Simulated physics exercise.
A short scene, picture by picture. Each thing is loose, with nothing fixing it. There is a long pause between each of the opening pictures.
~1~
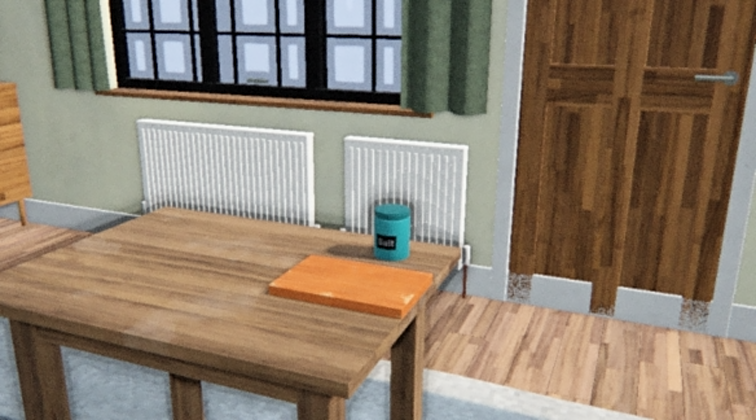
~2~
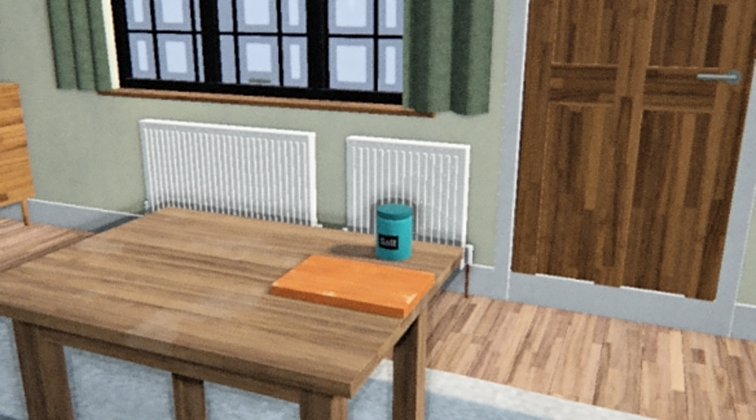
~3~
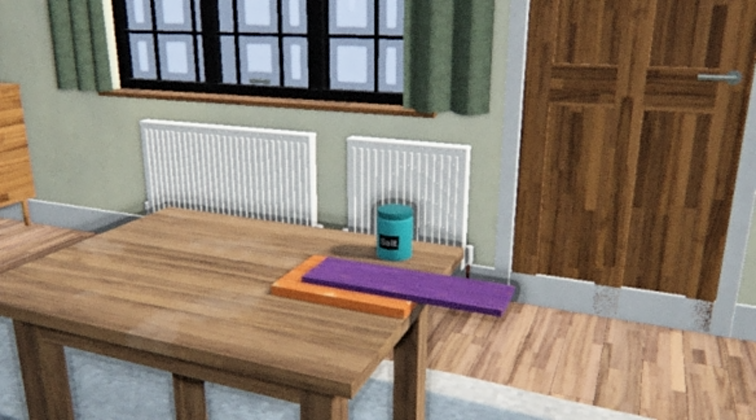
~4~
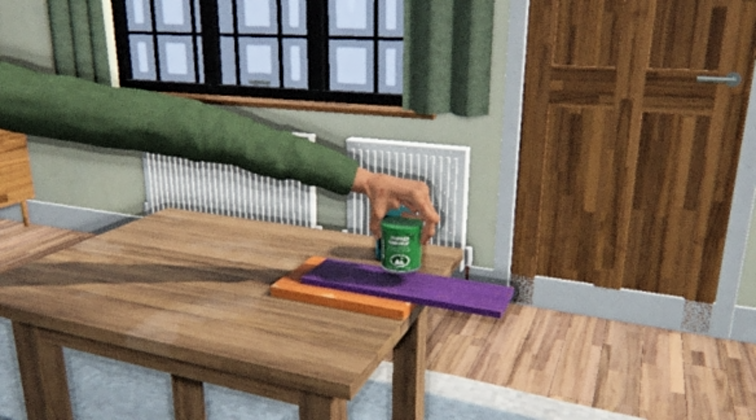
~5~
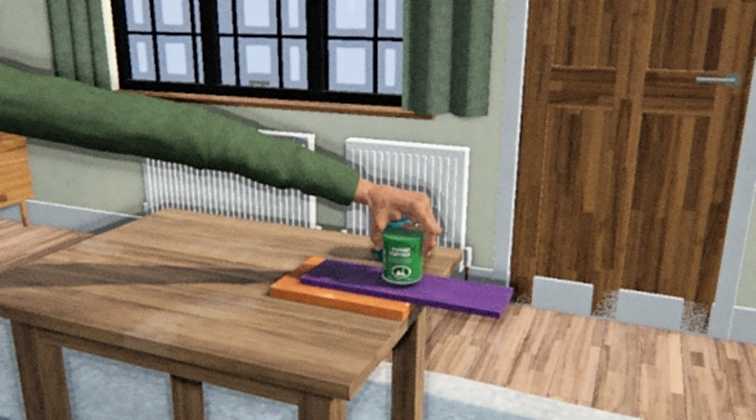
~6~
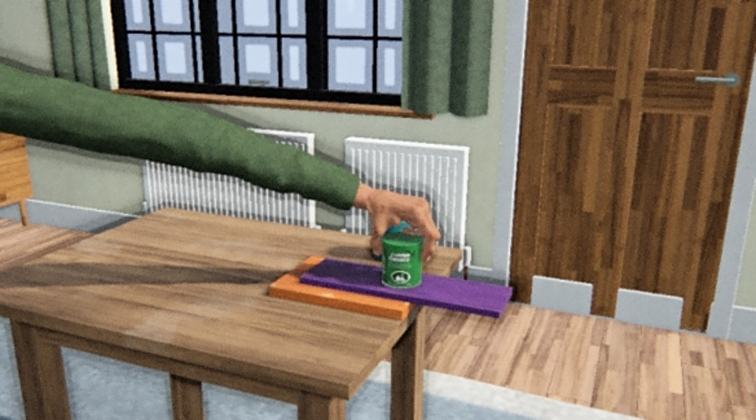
On a wooden table, a purple plank appears across an orange slab and a hand lowers a green tin onto it.
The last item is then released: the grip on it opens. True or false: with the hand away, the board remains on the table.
True.
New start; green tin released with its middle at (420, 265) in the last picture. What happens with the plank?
It remains balanced.
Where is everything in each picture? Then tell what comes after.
In the first frame, the last thing is not in view yet; turquoise jar (392, 232).
In the second frame, the last thing is not in view yet.
In the third frame, the last thing is not in view yet; orange slab (355, 284).
The fourth frame shows still above its spot; green tin (402, 244).
The fifth frame shows still above its spot; green tin (403, 255); purple plank (405, 286).
The sixth frame shows in place under the hand; green tin (402, 260); orange slab (353, 285).
Then, 0.70 s after the last picture, nothing has stirred.
Then, 1.40 s after the last picture, green tin resting near (402, 261).
At rest, all 4 in place. Seen from the same camera at the end, green tin near (403, 261). The plank holds.
